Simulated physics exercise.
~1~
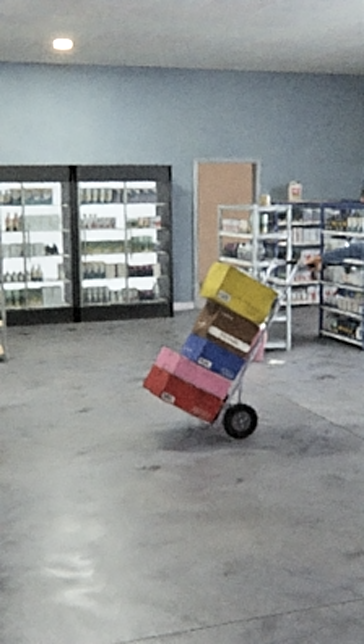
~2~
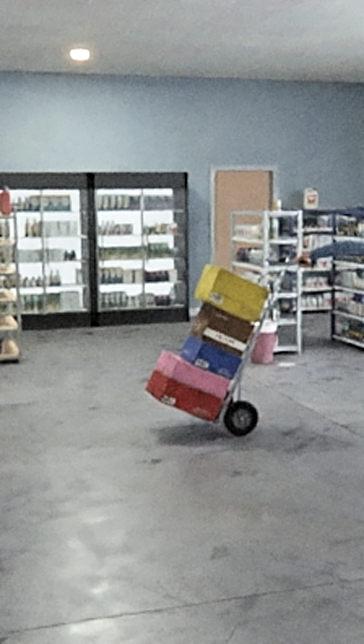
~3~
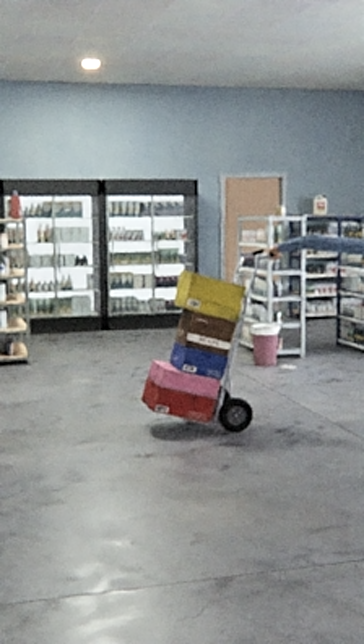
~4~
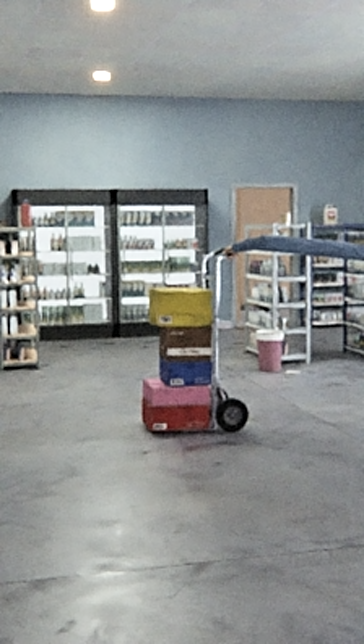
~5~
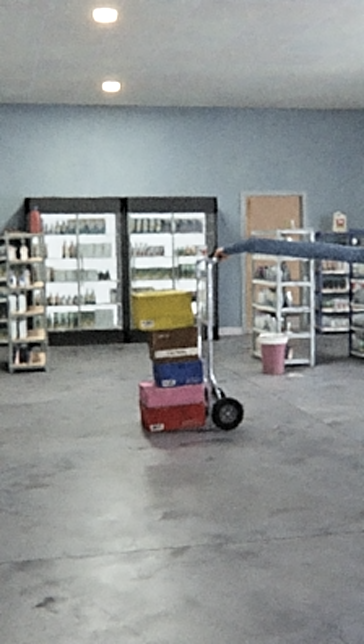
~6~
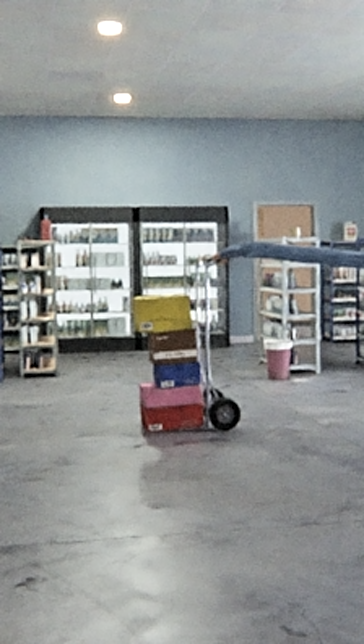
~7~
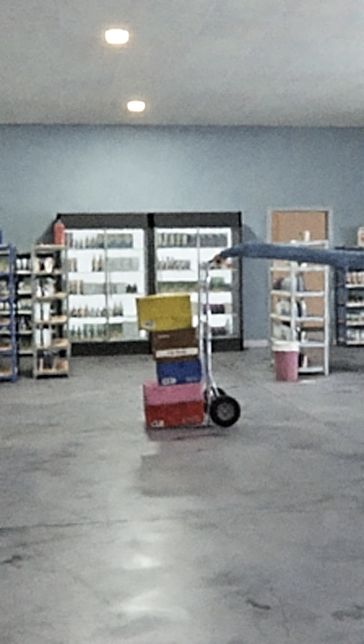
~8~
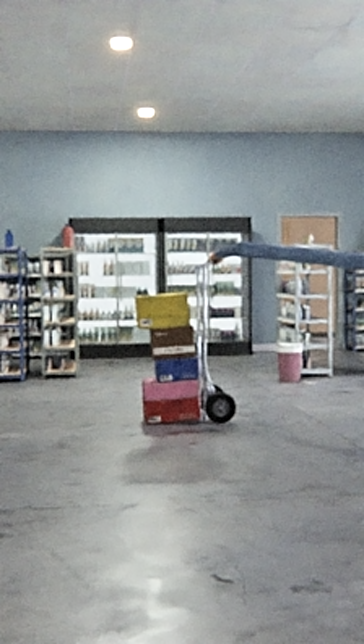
At the start, a two-wheeled hand truck leans back to the right on a shop's concrete floor, carrying a stack of five boxes, with red at the bottom, then pink, blue, brown and yellow on top. The truck swings forward toward upright as the view drifts slowly sideways past lit glass-fronted coolers and shelves. A blue-sleeved arm comes into view from the right, reaching to the handle. The truck comes upright and stops, and the yellow box shifts left, overhanging the brown one. At the end, the arm still reaches to the handle and all five boxes remain stacked.
